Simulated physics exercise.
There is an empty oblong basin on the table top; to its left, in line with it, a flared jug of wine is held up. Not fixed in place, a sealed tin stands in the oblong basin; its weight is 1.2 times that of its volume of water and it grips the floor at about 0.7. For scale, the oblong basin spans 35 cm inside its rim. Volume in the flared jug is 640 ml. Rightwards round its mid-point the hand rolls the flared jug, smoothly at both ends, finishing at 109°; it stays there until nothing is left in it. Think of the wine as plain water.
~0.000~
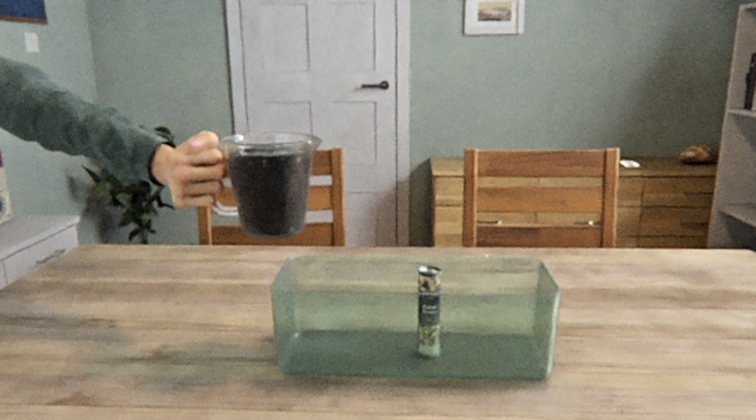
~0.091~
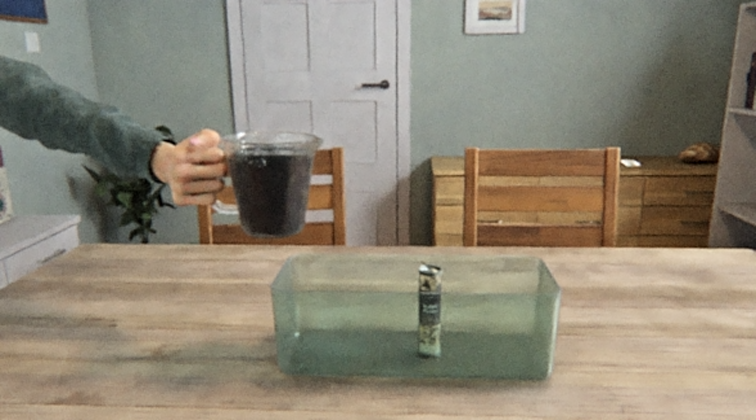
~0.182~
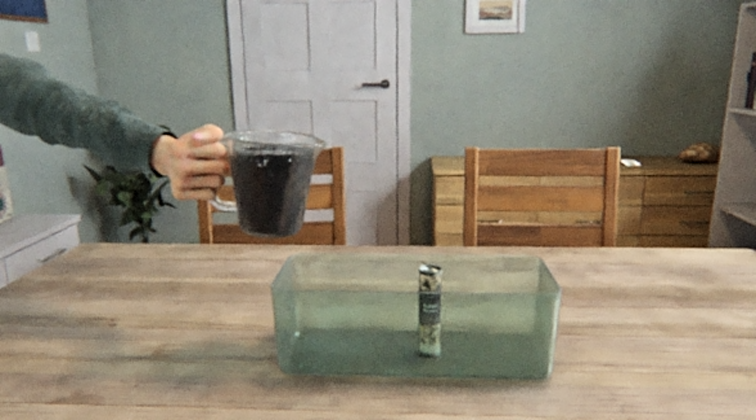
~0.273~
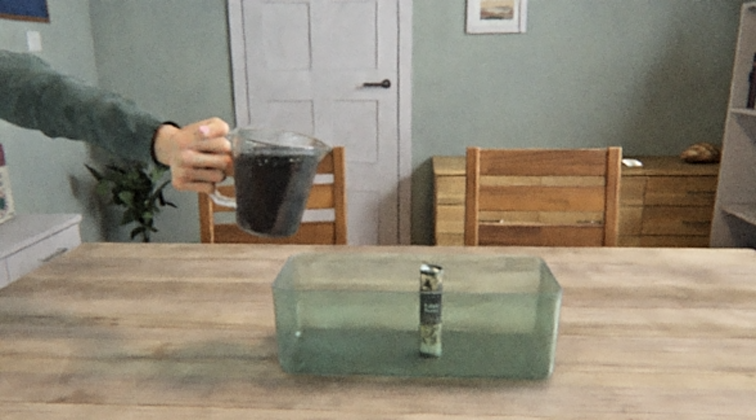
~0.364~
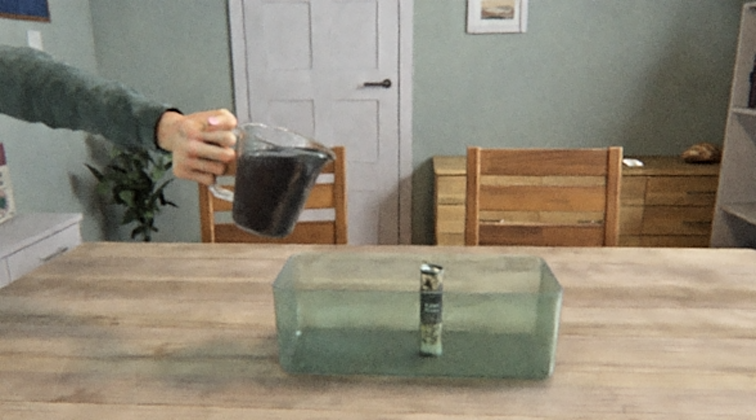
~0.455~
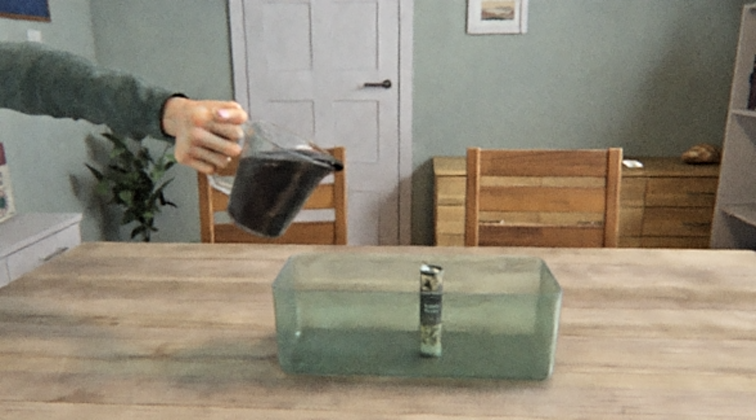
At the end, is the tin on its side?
I reckon it can hold on.
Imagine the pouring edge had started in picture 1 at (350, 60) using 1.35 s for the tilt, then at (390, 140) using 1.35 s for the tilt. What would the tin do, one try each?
Try 1: Tipped over; try 2: Tipped over.
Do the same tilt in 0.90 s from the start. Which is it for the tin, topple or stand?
Result: Tin upright.
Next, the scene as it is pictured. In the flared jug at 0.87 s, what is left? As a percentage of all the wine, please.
Some 56 % of it is still there.
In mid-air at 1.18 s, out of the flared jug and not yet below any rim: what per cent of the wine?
Close to 6 per cent.
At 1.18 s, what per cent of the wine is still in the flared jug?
About 8 per cent.
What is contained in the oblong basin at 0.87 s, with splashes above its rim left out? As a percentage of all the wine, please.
Near 26 in a hundred.
After 0.87 s the tilt is 79° and 56 per cent is still to pour; the tin stands where it began.
After 1.18 s the tilt is 105° and 8 per cent is still to pour; the tin stands where it began.
After 1.50 s the tilt is 109° and 0 per cent is still to pour; the tin stands where it began.
After 1.85 s the tilt is 109° and 0 per cent is still to pour; the tin stands where it began.
In the end the tin stands where it began.
